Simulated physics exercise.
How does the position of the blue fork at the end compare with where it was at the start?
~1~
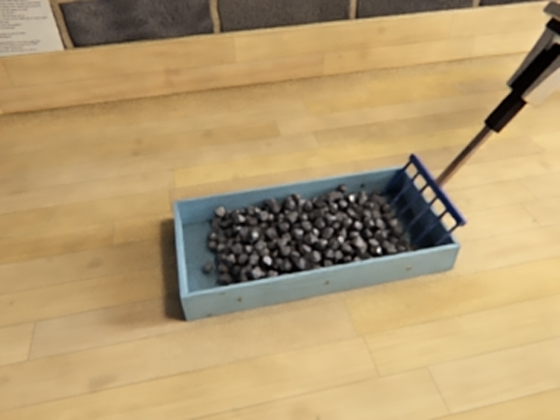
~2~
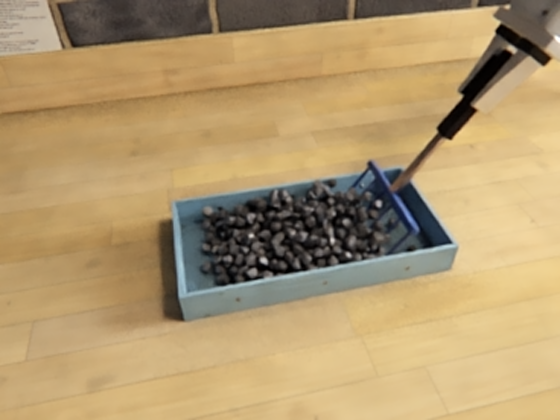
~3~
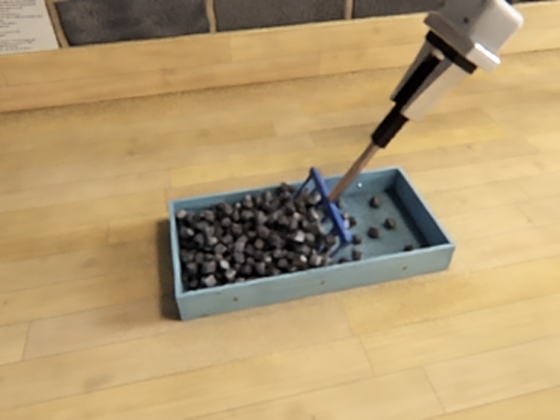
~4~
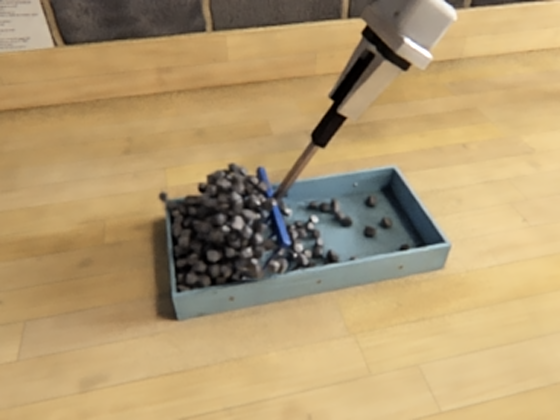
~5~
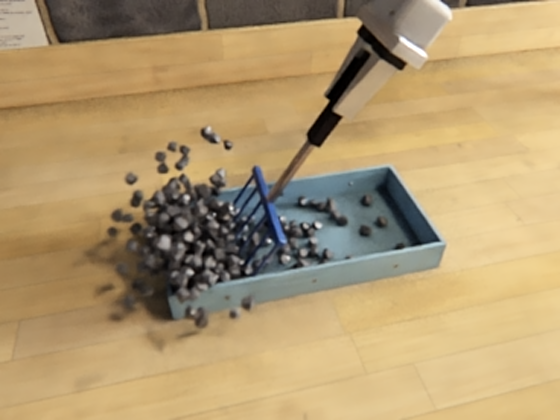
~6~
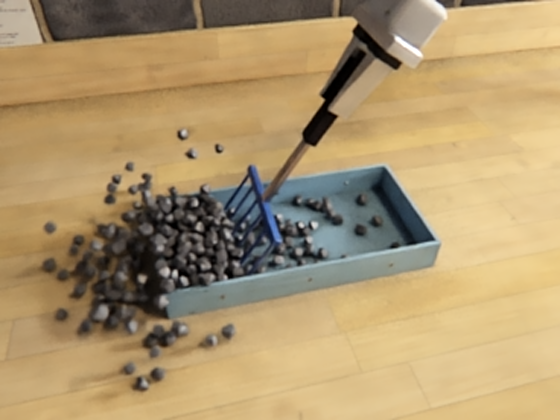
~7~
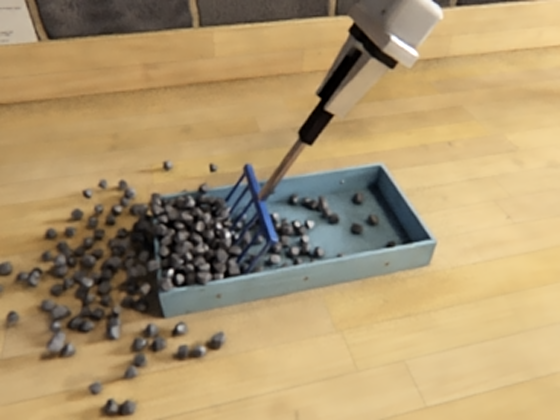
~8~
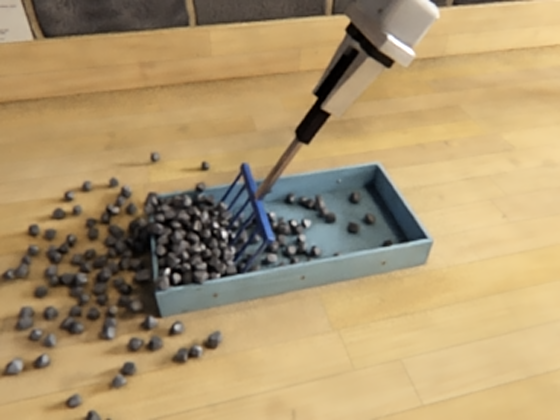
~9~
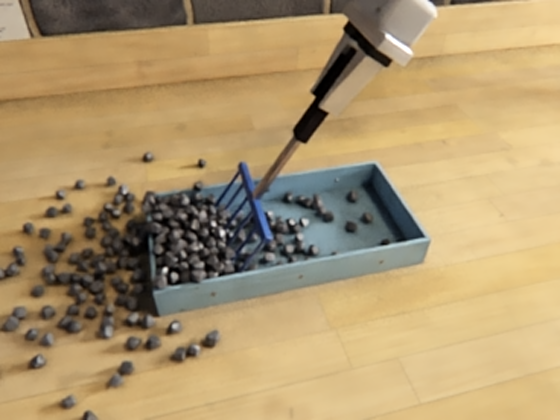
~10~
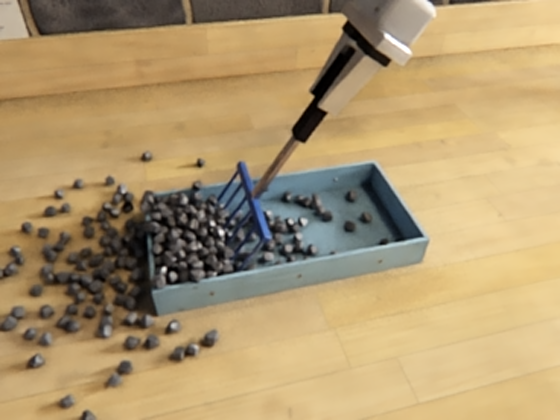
It starts at the right end of the tray and finishes well to the left, standing among the pebbles in the left half of the tray.
